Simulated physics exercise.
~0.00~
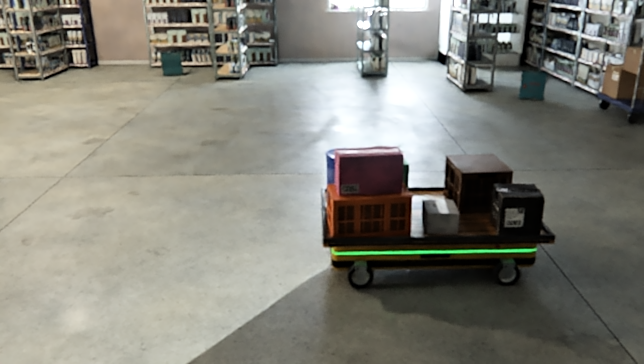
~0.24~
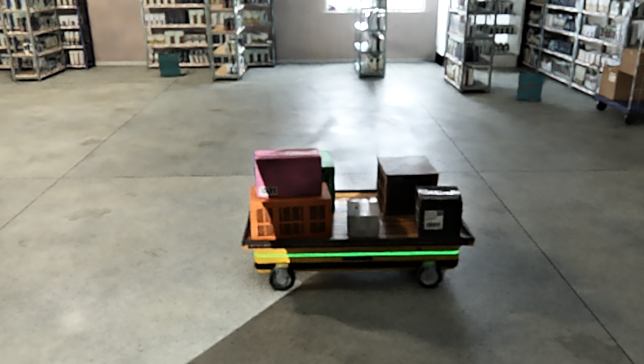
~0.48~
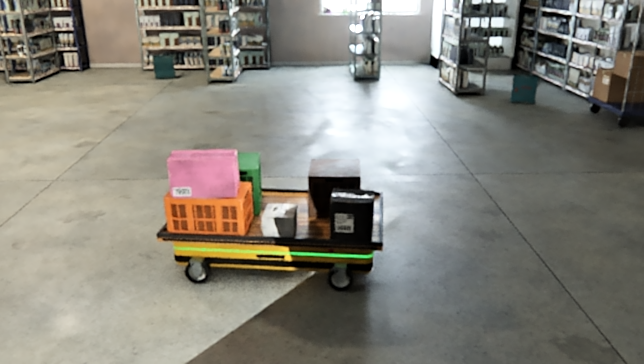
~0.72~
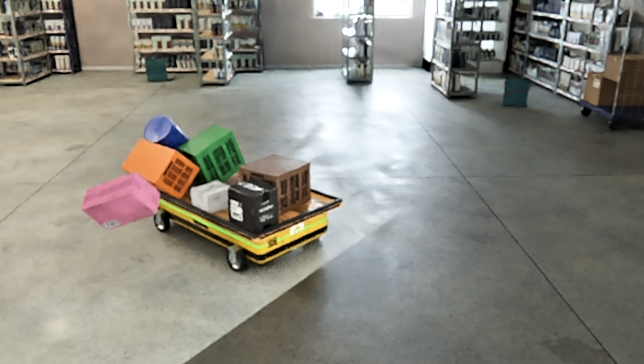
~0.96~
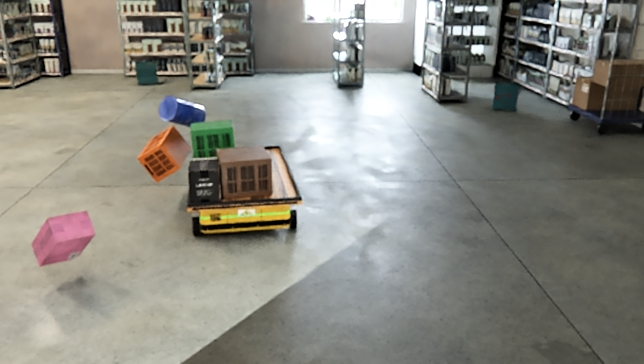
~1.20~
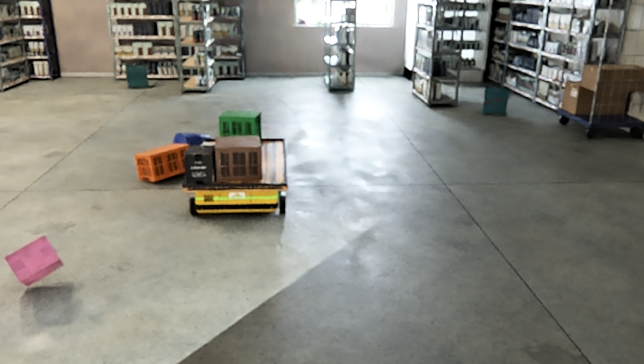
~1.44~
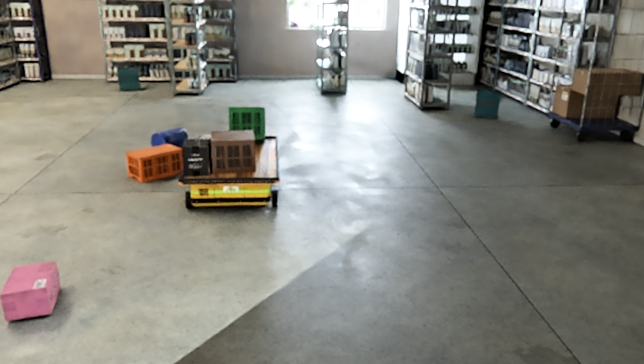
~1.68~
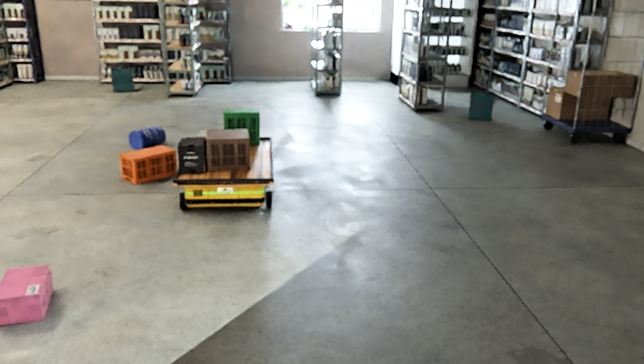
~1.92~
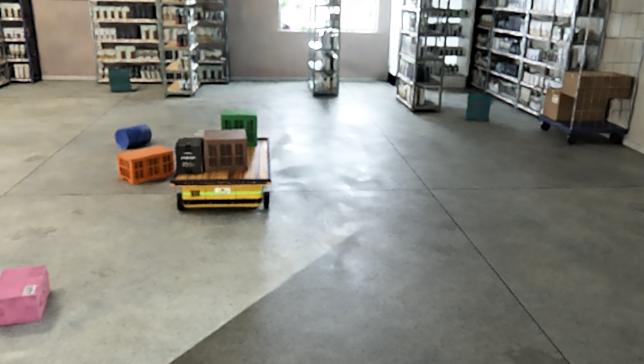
A low cart loaded with crates and boxes rolls left across a concrete floor, then turns away sharply; a pink box, an orange crate and a blue pail tumble off its left side, and it stops with the green, brown and black items aboard.
